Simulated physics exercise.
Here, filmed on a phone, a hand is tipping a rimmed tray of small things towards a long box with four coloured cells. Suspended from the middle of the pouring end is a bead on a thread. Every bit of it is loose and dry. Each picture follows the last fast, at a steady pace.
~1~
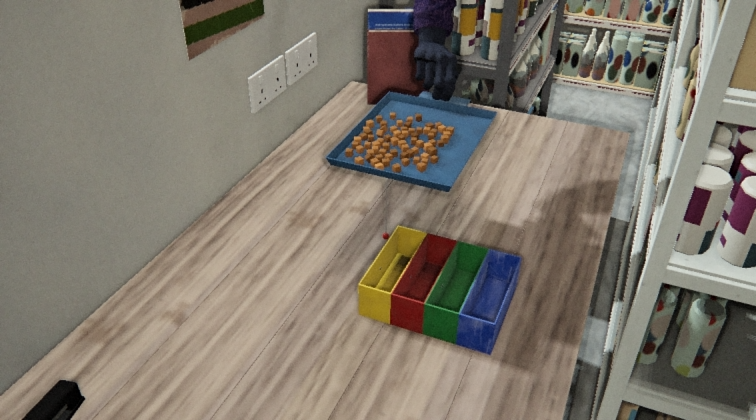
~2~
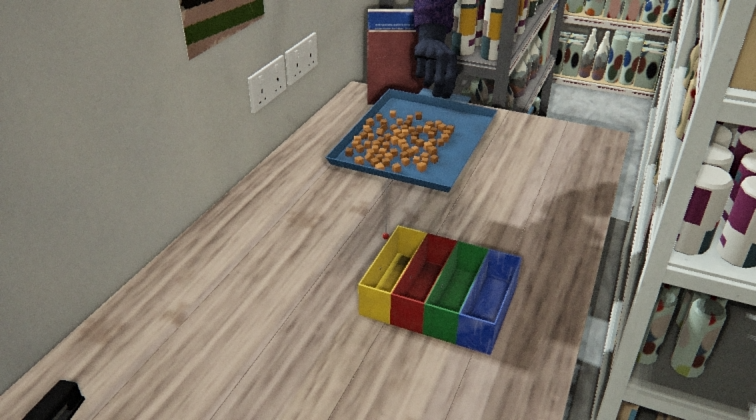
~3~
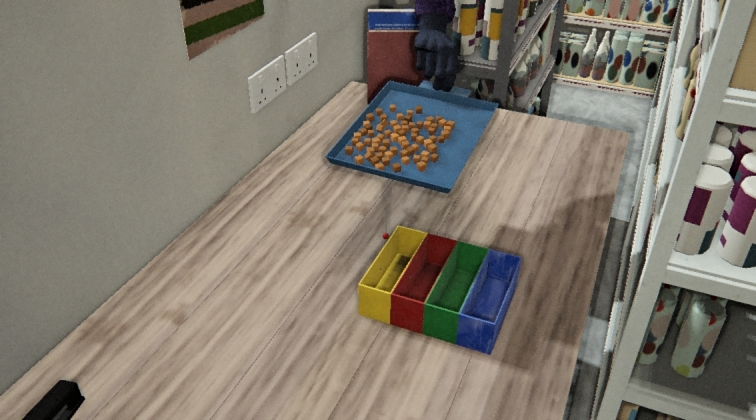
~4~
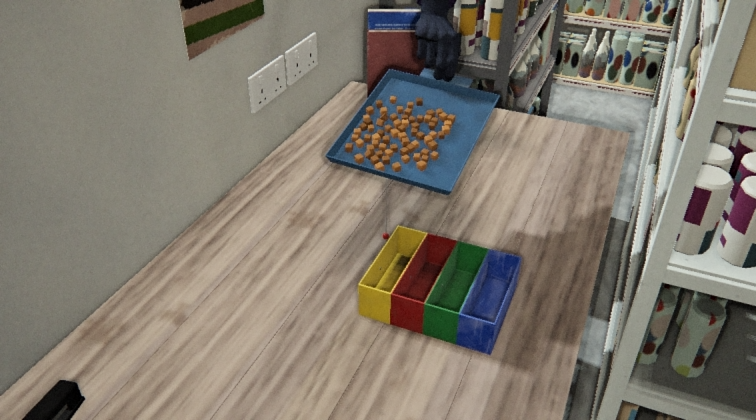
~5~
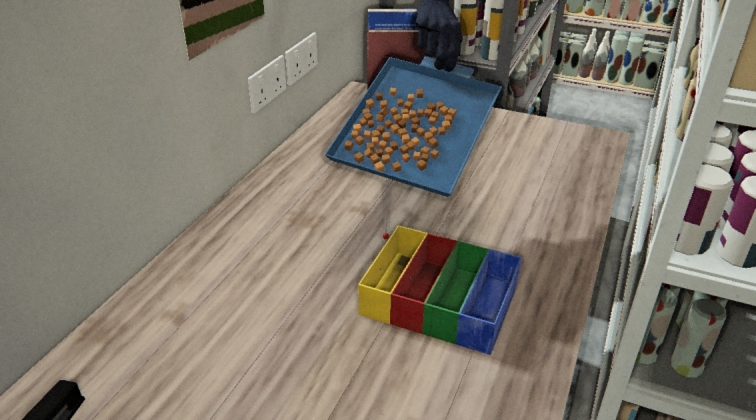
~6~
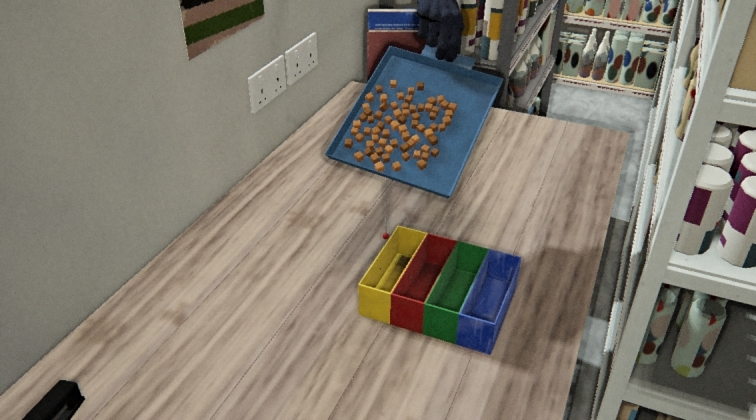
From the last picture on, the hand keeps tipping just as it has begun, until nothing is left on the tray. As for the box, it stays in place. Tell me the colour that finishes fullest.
It's red.
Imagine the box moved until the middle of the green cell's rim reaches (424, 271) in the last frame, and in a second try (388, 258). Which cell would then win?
At the first place green, at the second the blue one.
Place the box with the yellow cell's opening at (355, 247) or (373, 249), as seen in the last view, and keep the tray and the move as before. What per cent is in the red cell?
It would be near 10 per cent first and near 30 per cent second.
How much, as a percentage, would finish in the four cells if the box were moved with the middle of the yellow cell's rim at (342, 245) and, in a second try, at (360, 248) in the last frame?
First case 90 in a hundred, second case 100 in a hundred.
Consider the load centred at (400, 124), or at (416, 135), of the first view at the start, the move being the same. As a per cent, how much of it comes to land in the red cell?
In order, roughly 40 % and 30 %.
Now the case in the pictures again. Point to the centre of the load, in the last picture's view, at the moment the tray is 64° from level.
Close to (410, 174).
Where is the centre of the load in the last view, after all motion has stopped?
Near (416, 301).
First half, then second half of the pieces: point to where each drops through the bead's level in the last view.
About (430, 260), and after that about (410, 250).
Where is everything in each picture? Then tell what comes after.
The first frame shows corners of the pouring end at (330, 156) and (449, 184), level; middle of the load at (395, 142), brown sugar cubes; bead on its thread at (386, 236); yellow cell at (375, 301); red cell at (407, 311); green cell at (441, 321); blue cell at (476, 331).
The second frame shows corners of the pouring end at (330, 156) and (449, 184), level; middle of the load at (395, 141).
The third frame shows corners of the pouring end at (330, 155) and (449, 186), tipped barely, lowest at the right corner; middle of the load at (395, 138).
The fourth frame shows corners of the pouring end at (330, 154) and (449, 188), tipped a little, lowest at the right corner; middle of the load at (395, 133).
The fifth frame shows corners of the pouring end at (330, 153) and (449, 190), tipped clearly, lowest at the right corner; middle of the load at (395, 129).
The sixth frame shows corners of the pouring end at (330, 152) and (448, 192), tipped clearly, lowest at the right corner; middle of the load at (395, 125); yellow cell at (375, 301); red cell at (407, 311); green cell at (441, 321); blue cell at (476, 331).
Soon, tray tipped steeply; nearly all on the tray; a small part falling or outside the box.
A while on, tray tipped past a quarter turn; a small part on the tray; about a third in the red cell; about a quarter in the green cell; a small part in the yellow cell; about a quarter falling or outside the box.
Towards the end, tray tipped past a quarter turn; about half in the red cell; about a quarter in the green cell; about a quarter in the yellow cell; a small part falling or outside the box.
Finally, tray tipped past a quarter turn; about half in the red cell; about a quarter in the green cell; about a quarter in the yellow cell; none in the blue cell; a small part outside the box.
